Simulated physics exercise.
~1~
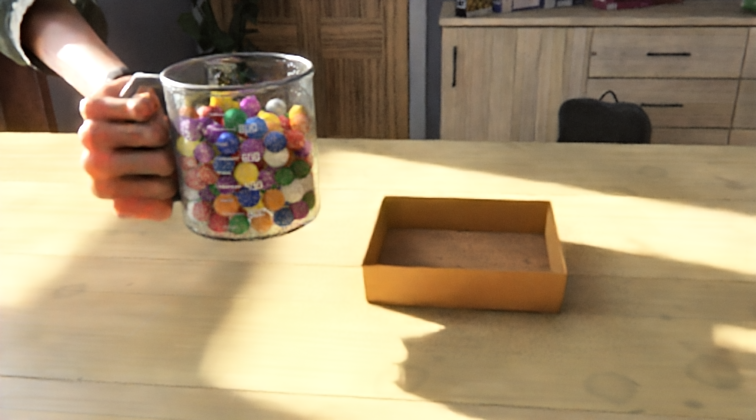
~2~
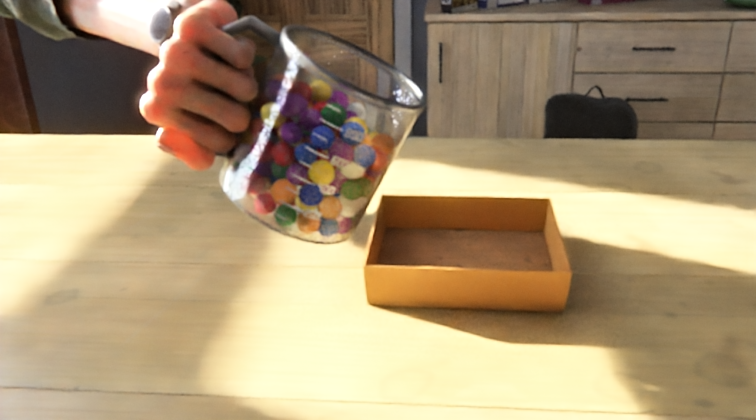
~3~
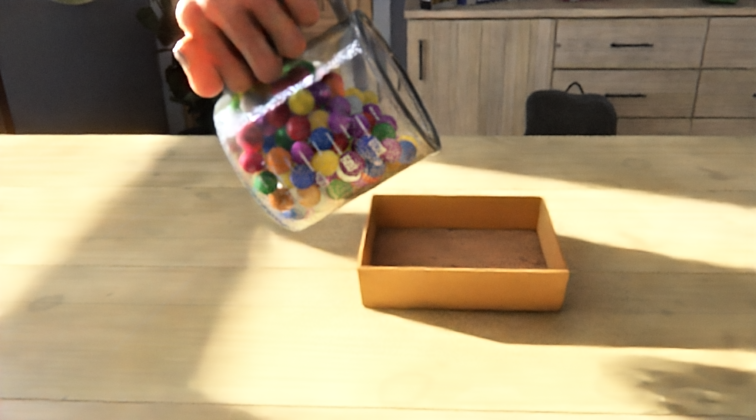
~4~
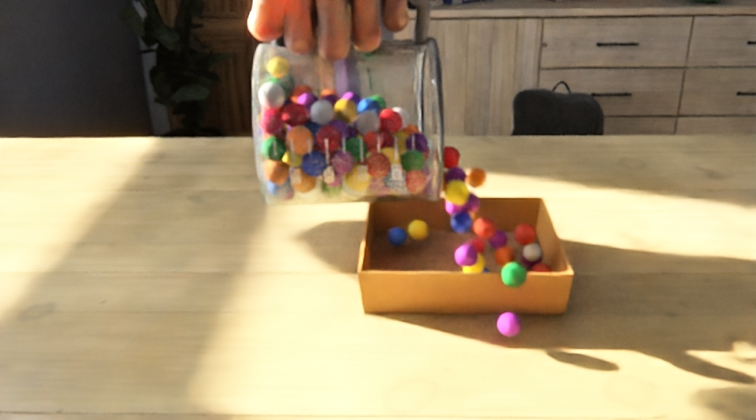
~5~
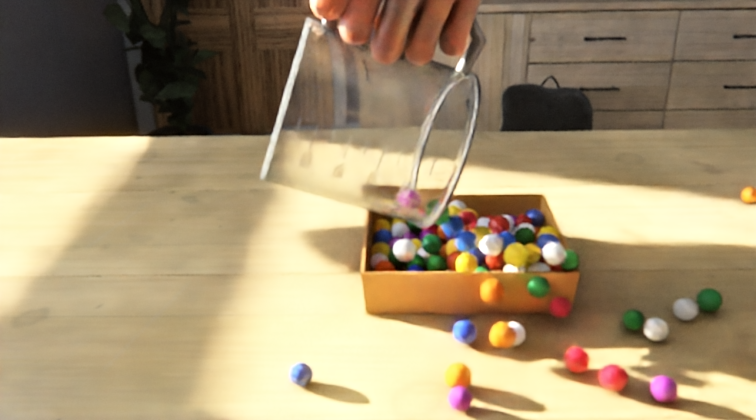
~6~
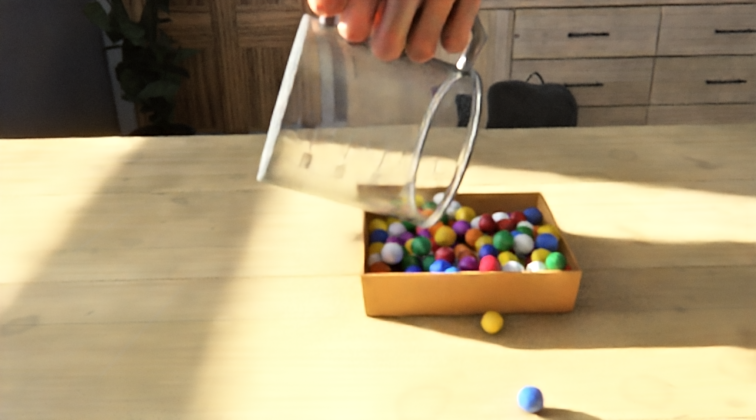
The clip opens with a hand holding a clear glass jug full of small, brightly coloured balls, upright beside an orange-brown open box on a wooden table. The hand moves the jug to the right and tilts it towards the box, the balls sliding towards the rim. Once the jug lies on its side, they tumble out into the box, and a few drop outside it. The jug tips further and nearly empties, filling the box while stray balls scatter across the table. It ends with the jug empty, still held tilted over the heaped box, and two balls visible on the table in front.
